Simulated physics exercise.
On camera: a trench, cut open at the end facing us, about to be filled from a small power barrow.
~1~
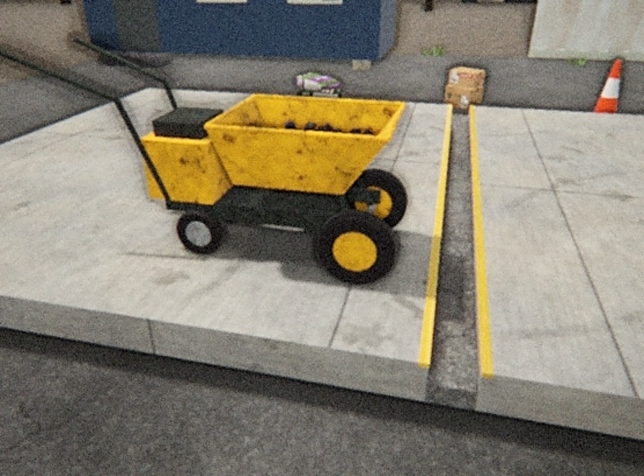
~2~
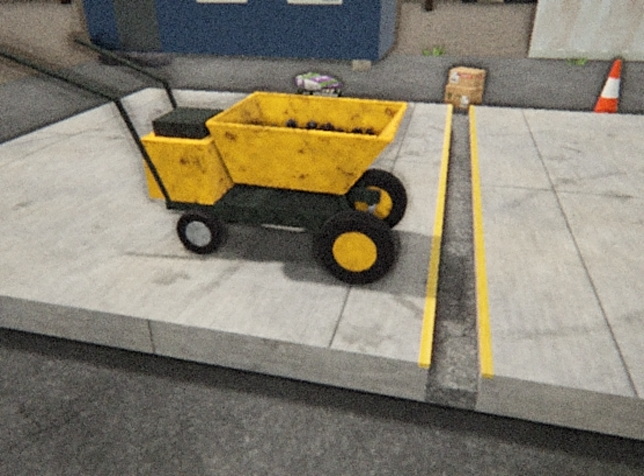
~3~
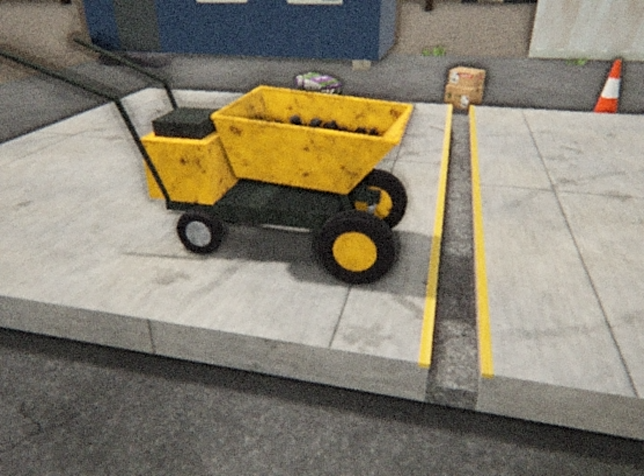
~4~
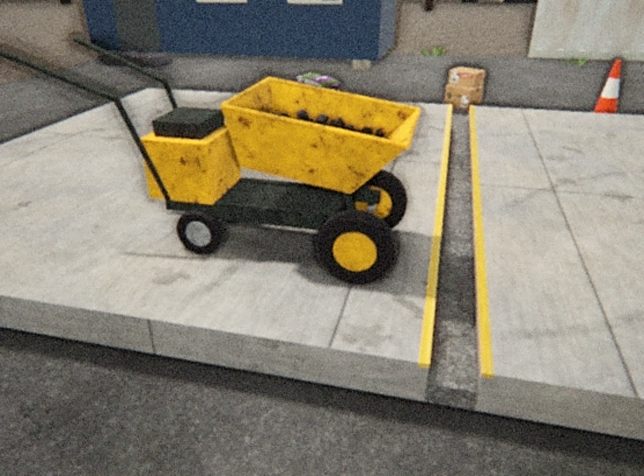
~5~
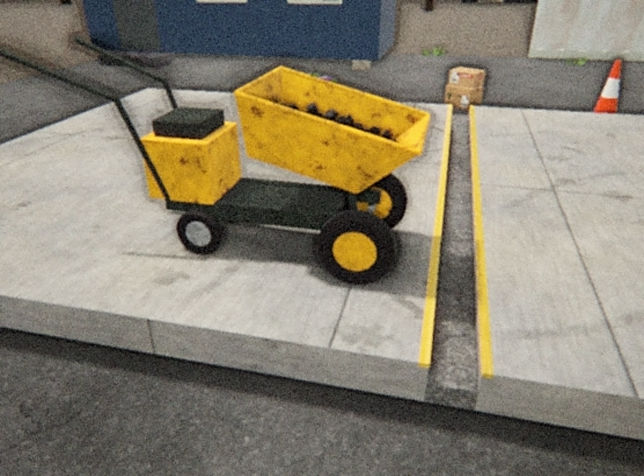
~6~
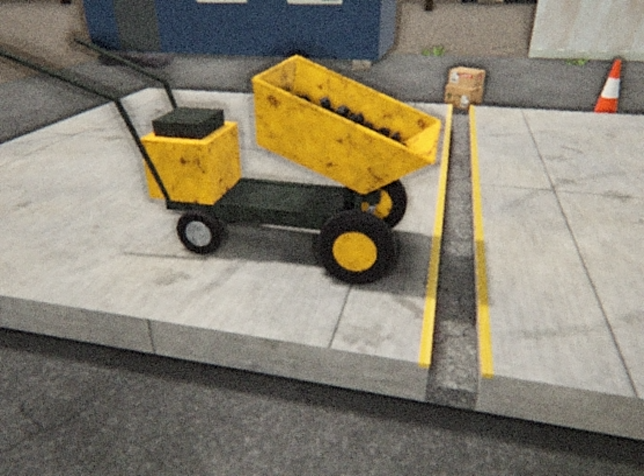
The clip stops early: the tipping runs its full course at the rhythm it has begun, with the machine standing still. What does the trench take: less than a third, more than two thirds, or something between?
In the trench: Less than a third.
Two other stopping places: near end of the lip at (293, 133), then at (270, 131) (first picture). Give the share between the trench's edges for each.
In turn 50 and 30 in a hundred.
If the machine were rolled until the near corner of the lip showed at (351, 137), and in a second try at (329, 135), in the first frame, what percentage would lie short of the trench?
The first gives 0 %, the second 10 %.
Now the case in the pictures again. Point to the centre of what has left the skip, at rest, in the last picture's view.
At about (515, 266).
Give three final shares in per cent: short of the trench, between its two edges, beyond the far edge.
About: Short 0, between 20, beyond 80 per cent.
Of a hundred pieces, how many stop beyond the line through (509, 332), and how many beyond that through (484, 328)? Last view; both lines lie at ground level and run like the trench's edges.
First some 60, then 80 per cent.
Shortly afterwards, skip tipped steeply; the whole lot in the skip.
Next, skip tipped right over; the bulk in the skip; only a few in or heaped over the trench; near a quarter beyond it; only a few falling.
Some moments later, skip tipped right over; a little in the skip; only a few in or heaped over the trench; the bulk beyond it.
In the end, skip tipped right over; only a few in the skip; near a quarter in or heaped over the trench; the bulk beyond it.
